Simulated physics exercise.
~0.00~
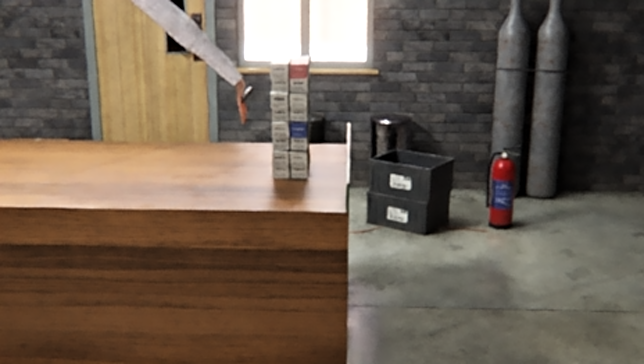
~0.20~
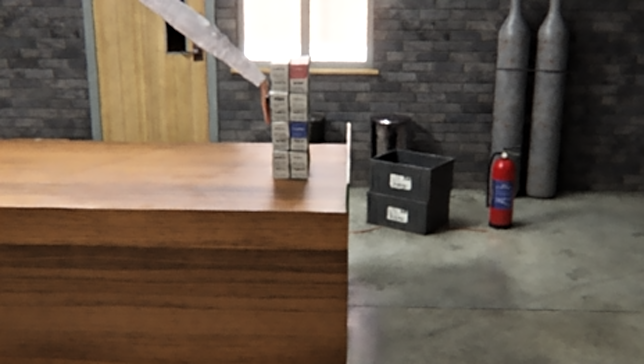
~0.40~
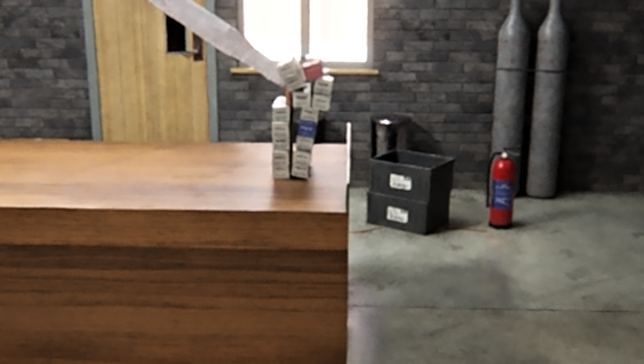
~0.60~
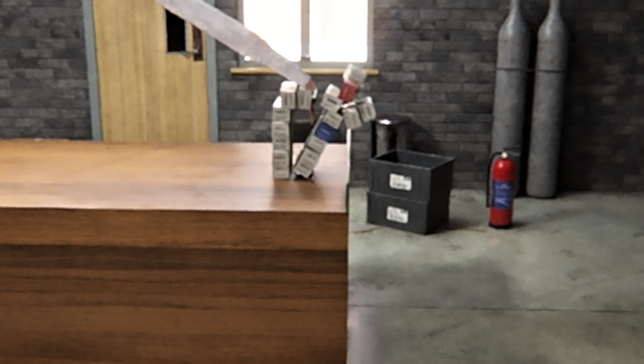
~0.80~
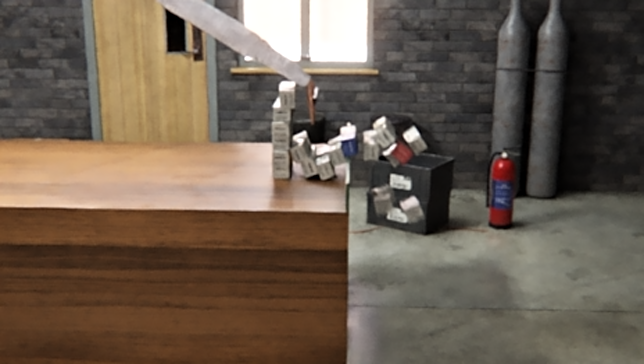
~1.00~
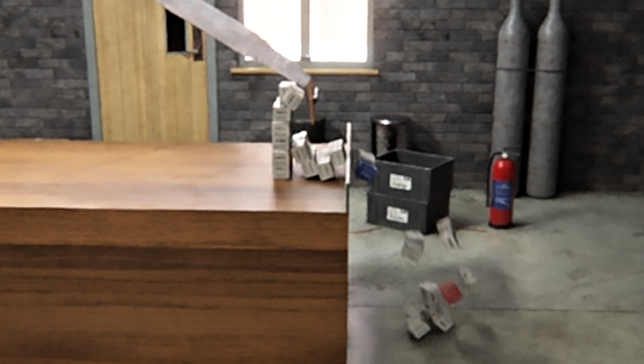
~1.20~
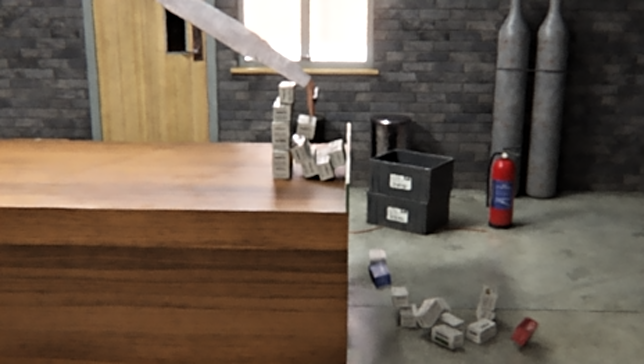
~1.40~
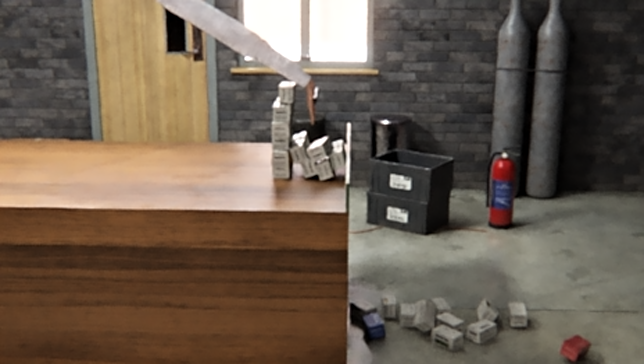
A hand holding a pale stick reached in from the left and pushed a stack of small boxes on a wooden counter until it toppled rightward, spilling several, including the red and blue ones, onto the floor while the rest stayed on top.
